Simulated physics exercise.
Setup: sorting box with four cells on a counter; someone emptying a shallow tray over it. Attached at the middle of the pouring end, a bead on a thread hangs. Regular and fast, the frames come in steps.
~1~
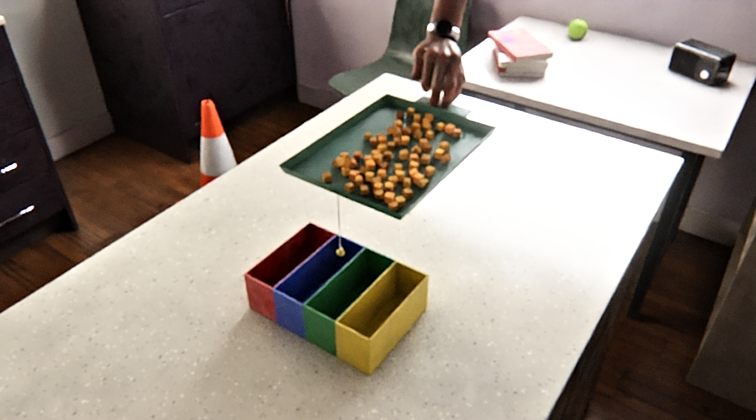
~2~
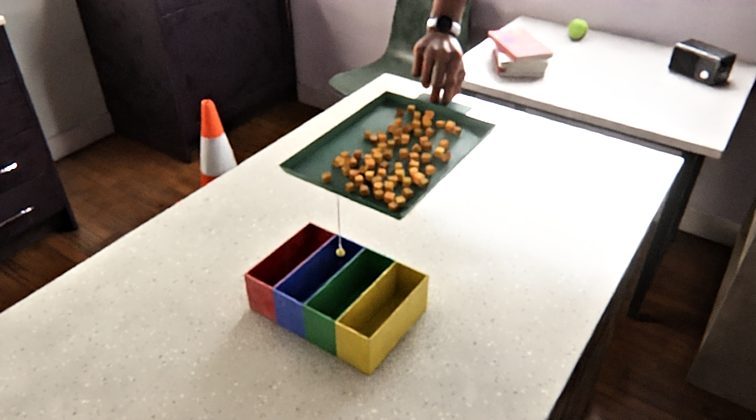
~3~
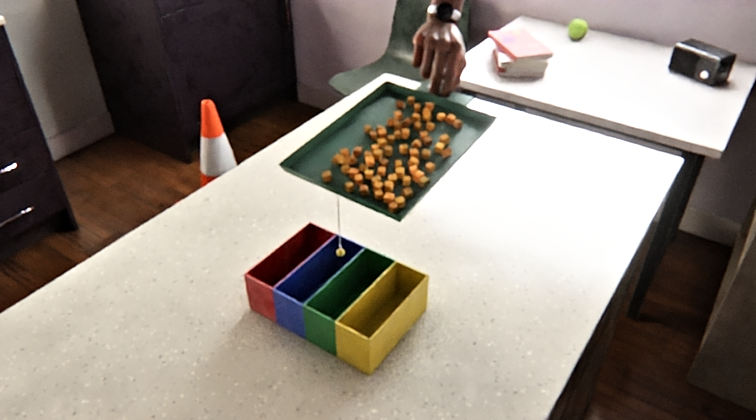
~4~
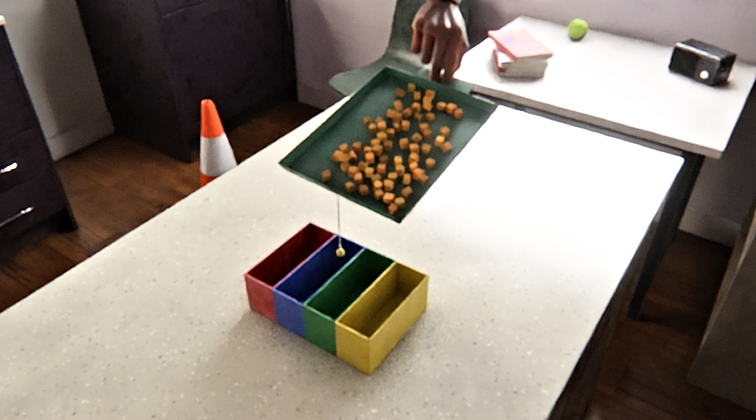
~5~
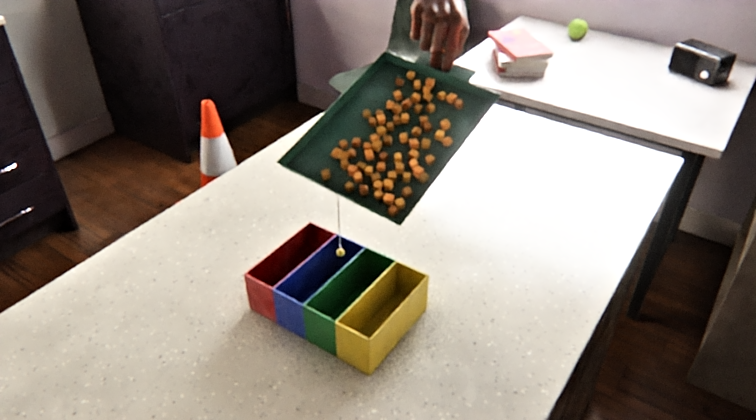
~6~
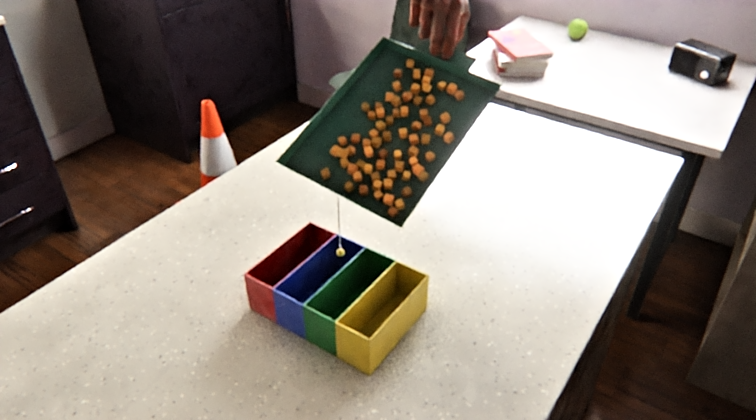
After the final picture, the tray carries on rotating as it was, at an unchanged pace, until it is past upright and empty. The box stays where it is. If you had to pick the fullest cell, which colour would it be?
It would be yellow.
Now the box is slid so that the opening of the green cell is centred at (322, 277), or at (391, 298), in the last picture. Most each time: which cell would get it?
The first placing favours the cell in yellow, while the second favours the green one.
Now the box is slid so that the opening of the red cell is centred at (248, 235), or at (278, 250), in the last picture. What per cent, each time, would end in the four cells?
Roughly 10 per cent the first time and 50 per cent the second.
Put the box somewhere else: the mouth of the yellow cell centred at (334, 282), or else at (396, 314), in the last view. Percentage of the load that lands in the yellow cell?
Close to 20 in a hundred, then close to 50 in a hundred.
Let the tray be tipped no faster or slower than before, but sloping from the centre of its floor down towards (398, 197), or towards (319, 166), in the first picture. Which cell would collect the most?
The yellow cell, then the red one.
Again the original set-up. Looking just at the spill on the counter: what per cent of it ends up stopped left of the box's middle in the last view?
Around 20 percent of the pieces.
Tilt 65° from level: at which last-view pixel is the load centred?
Check around (382, 188) in the last picture.
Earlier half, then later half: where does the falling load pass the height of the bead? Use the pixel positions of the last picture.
About (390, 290), and after that about (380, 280).
Soon, tray tipped steeply; nearly all on the tray; a stray few falling or outside the box.
A while on, tray tipped past a quarter turn; about a quarter on the tray; about a third in the yellow cell; a stray few in the green cell; a stray few in the blue cell; about a third falling or outside the box.
Towards the end, tray tipped past a quarter turn; about half in the yellow cell; about a quarter in the green cell; a small part in the blue cell; about a quarter falling or outside the box.
Finally, tray tipped past a quarter turn; about half in the yellow cell; about a quarter in the green cell; a small part in the blue cell; none in the red cell; about a quarter outside the box.
